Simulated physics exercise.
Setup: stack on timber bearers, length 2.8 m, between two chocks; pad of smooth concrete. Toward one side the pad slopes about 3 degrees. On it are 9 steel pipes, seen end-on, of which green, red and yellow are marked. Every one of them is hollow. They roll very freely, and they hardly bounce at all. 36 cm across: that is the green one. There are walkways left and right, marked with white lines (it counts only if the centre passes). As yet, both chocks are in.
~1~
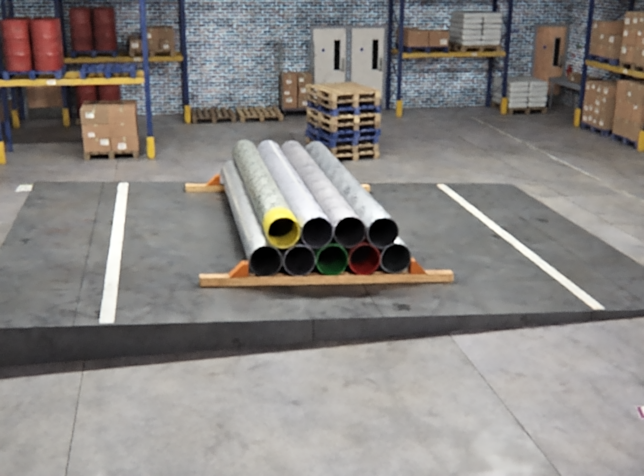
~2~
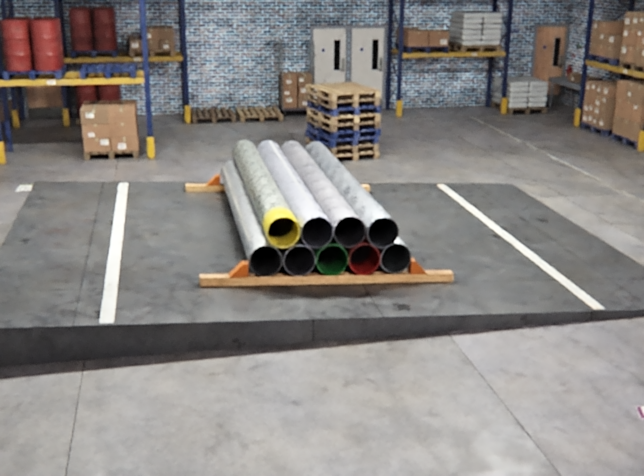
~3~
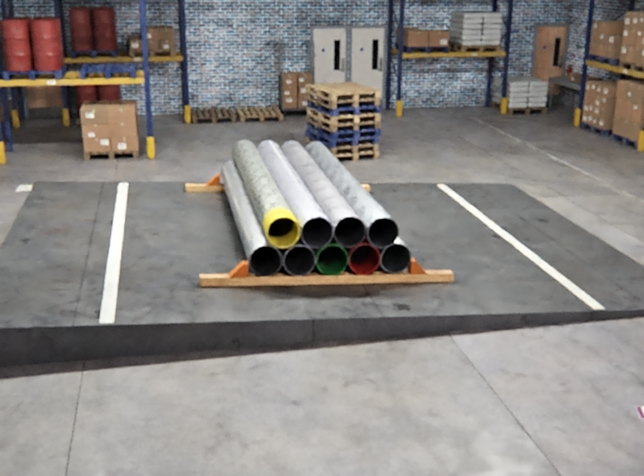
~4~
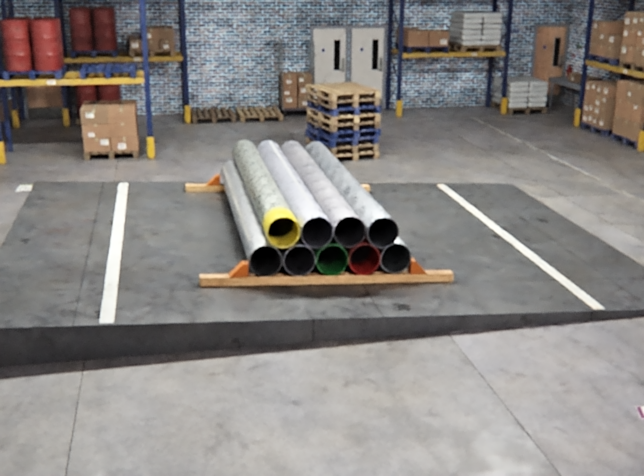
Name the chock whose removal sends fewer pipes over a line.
Left.
With the left chock gone, after 0.7 s, green is on the bearers, 140 cm from the bearers' right end; red is on the bearers, 105 cm from the bearers' right end; yellow is up on others, 90 cm from the bearers' left end; 0 of 9 have crossed.
With the left chock gone, finally, green is on the bearers, 140 cm from the bearers' right end; red is on the bearers, 105 cm from the bearers' right end; yellow is up on others, 90 cm from the bearers' left end; 0 of 9 have crossed.
With the right chock gone, after 3.0 s, green is on the bearers, 60 cm from the bearers' right end, rolling right; red is on the bearers, 25 cm from the bearers' right end, rolling right; yellow is up on others, 115 cm from the bearers' right end, rolling right; 0 of 9 have crossed.
With the right chock gone, finally, green is past the right line; red is past the right line; yellow is past the right line; 9 of 9 have crossed.
